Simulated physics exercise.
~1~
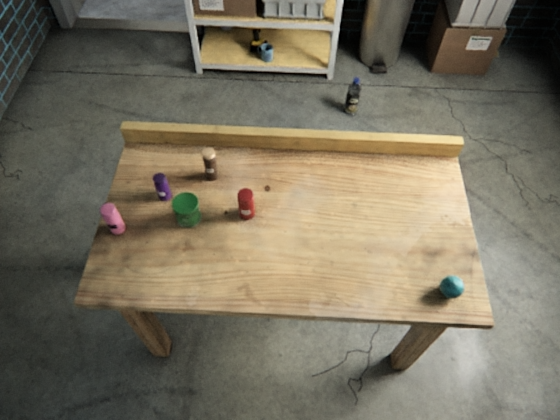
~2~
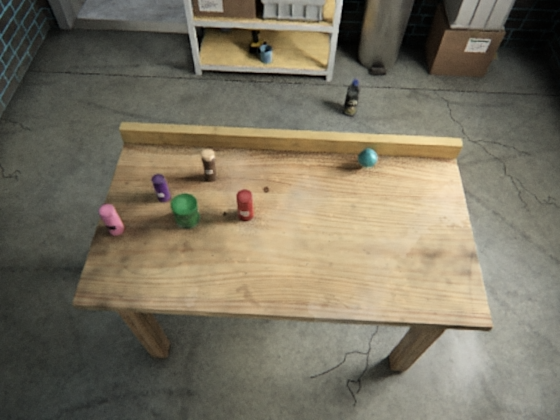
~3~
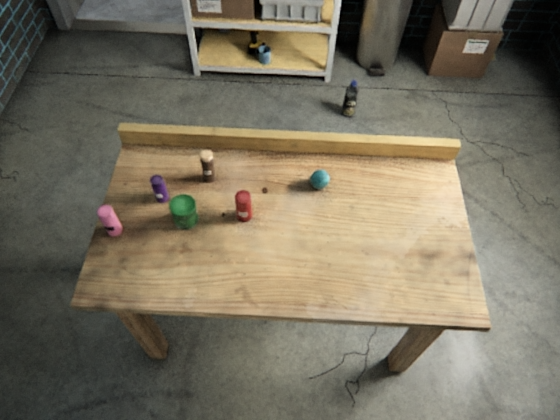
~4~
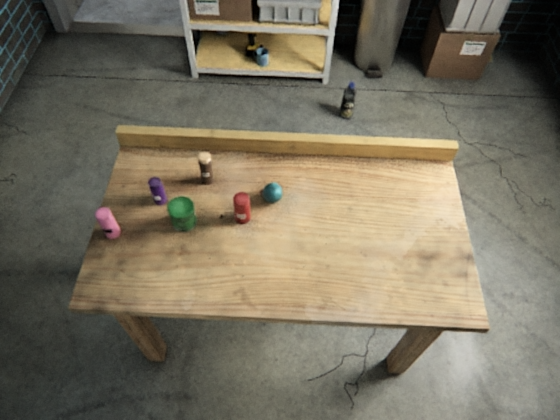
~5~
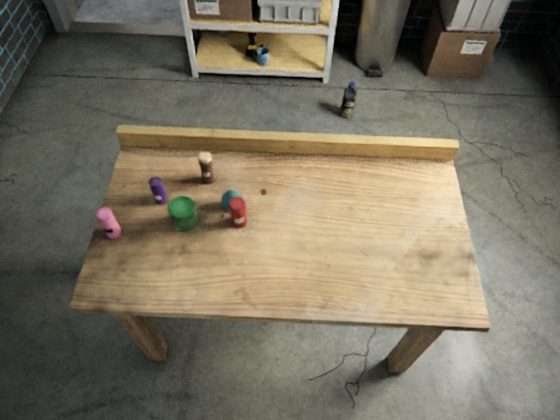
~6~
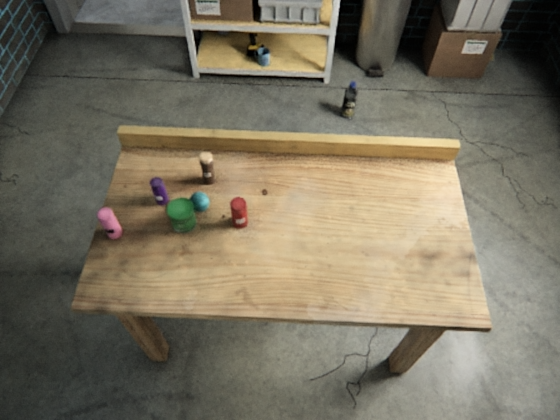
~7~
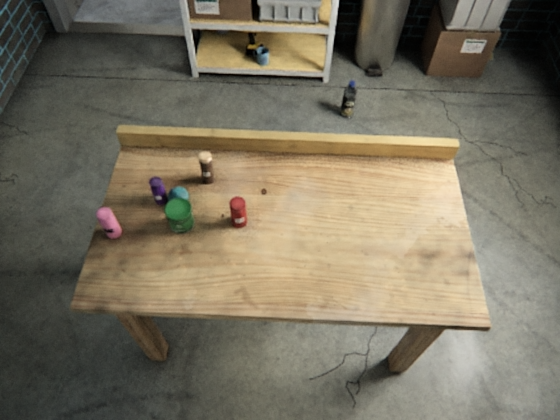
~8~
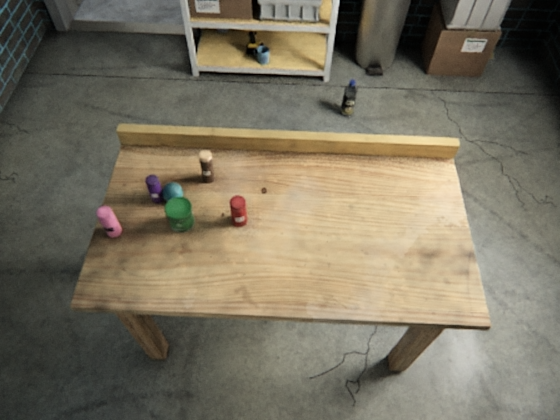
The footage shows a turquoise ball rolling from the near right of a wooden table to the far rail, then heading left past a red shaker, nudging it slightly, and ending between a green tin and a purple shaker, with all the items still upright.
